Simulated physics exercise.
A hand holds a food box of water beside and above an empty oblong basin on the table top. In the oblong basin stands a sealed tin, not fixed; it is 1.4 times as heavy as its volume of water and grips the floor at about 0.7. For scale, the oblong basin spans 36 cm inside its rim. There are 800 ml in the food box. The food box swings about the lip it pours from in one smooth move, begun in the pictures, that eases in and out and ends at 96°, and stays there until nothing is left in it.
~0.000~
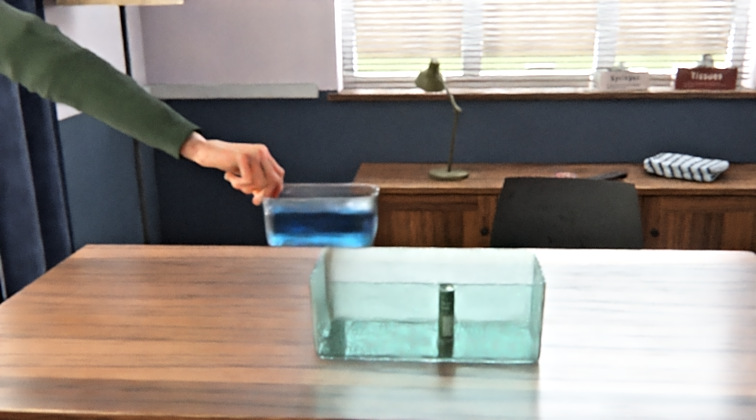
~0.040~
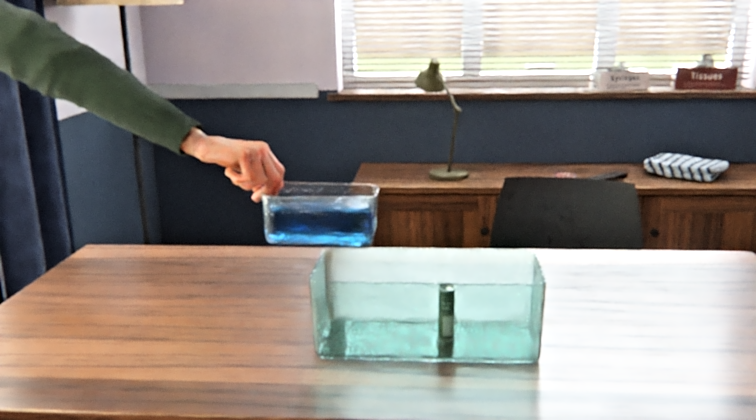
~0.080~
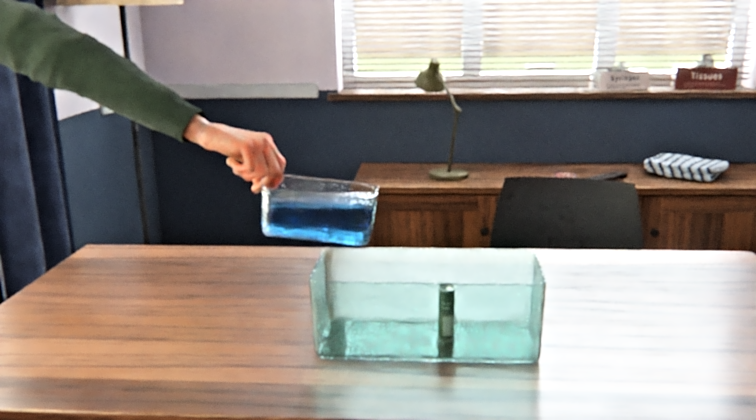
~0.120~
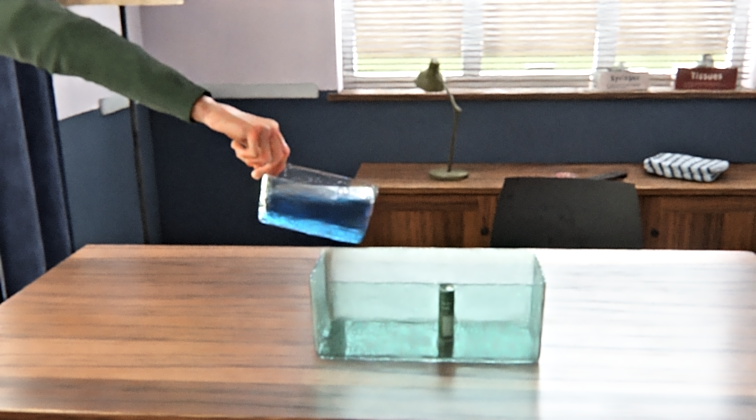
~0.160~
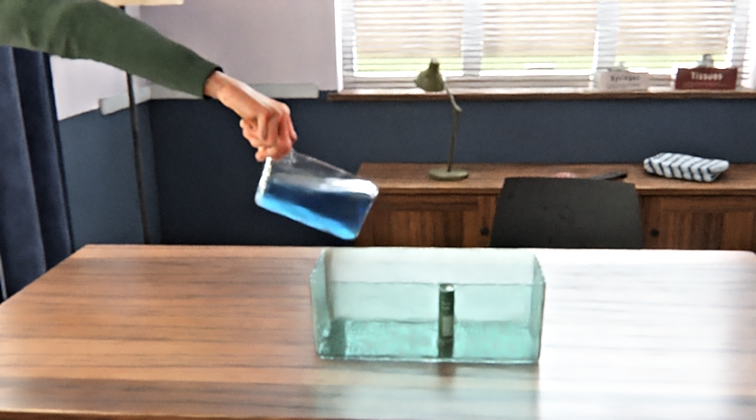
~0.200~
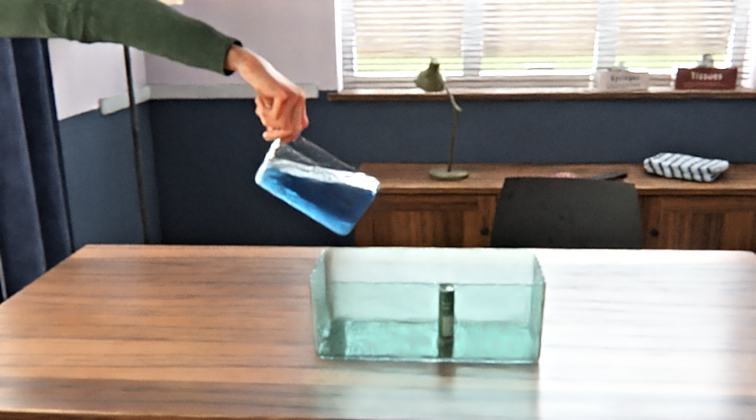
Above a clear basin on a wooden table, a hand steadily tilts a container of blue water rightward.
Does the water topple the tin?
The tin keeps standing.
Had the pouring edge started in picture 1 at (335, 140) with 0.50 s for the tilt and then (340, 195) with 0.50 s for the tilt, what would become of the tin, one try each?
First it goes over; then it topples.
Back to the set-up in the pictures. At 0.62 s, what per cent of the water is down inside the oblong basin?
Near 74 in a hundred.
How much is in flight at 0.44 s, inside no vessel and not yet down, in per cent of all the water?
Some 50 per cent.
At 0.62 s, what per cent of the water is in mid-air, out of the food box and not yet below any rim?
About 16 per cent.
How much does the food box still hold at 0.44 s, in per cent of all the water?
Some 44 per cent.
After 0.44 s the tilt is 93° and 43 per cent is still to pour; the tin stands where it began.
After 0.62 s the tilt is 96° and 10 per cent is still to pour; the tin stands where it began.
After 0.80 s the tilt is 96° and 2 per cent is still to pour; the tin stands where it began.
After 1.00 s the tilt is 96° and 1 per cent is still to pour; the tin stands where it began.
In the end the tin stands where it began.
